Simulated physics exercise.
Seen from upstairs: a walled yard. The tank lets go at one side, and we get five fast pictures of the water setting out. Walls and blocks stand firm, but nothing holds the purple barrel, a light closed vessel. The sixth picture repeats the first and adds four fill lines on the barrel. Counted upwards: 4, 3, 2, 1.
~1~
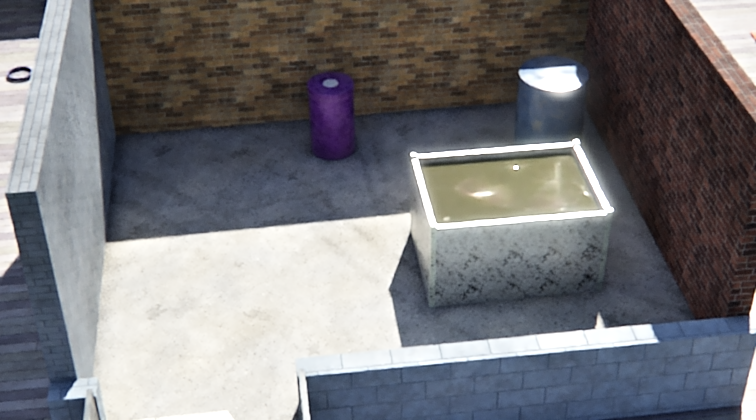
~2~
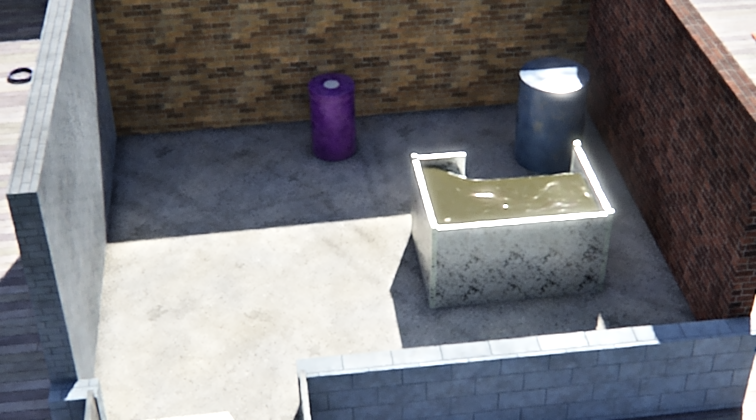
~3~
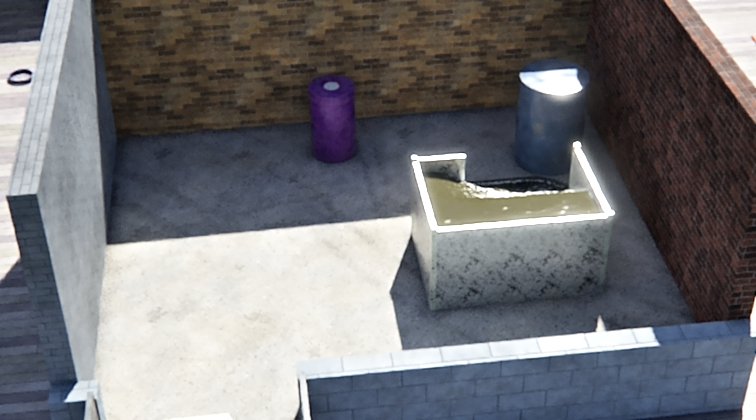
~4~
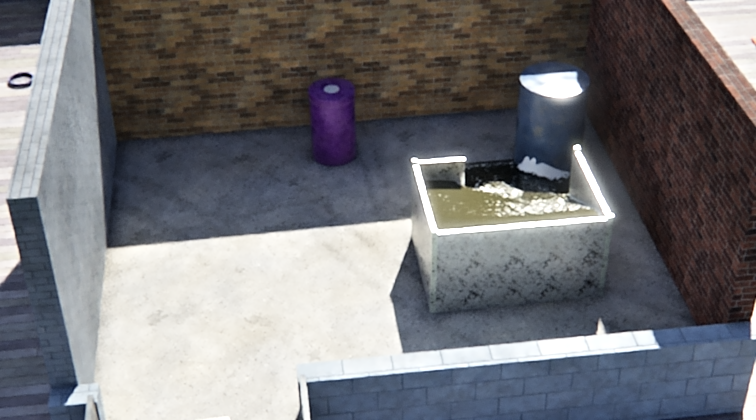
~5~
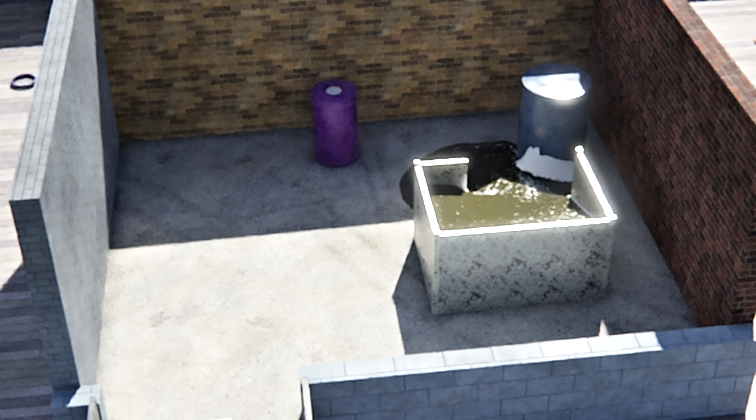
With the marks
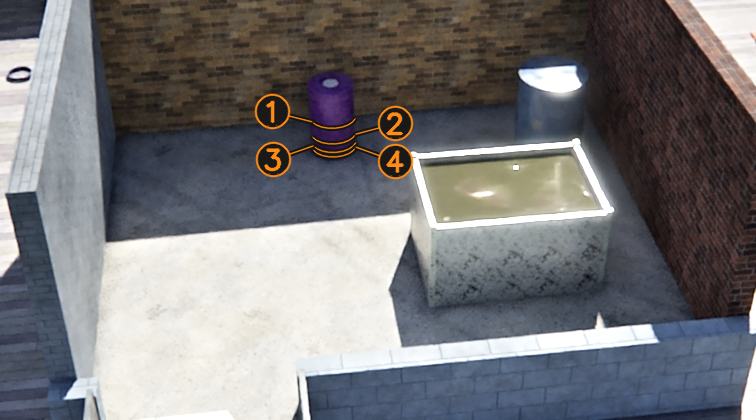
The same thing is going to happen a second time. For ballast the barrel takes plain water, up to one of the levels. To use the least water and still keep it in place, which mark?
Go for 1.
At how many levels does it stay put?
One of the four.
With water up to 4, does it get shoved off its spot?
Yes, that goes wrong.
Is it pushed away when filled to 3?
Yes, that goes wrong.
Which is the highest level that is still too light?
2.
On the marked copy, 1 at (335, 128); 2 at (335, 143); 3 at (336, 152); 4 at (336, 156); from the bottom up 4, 3, 2, 1.
If 1 is chosen, it does not move.
If 2 is chosen, it is pushed about its own width away.
If 3 is chosen, it is pushed about twice its own width away.
If 4 is chosen, it is pushed about twice its own width away.
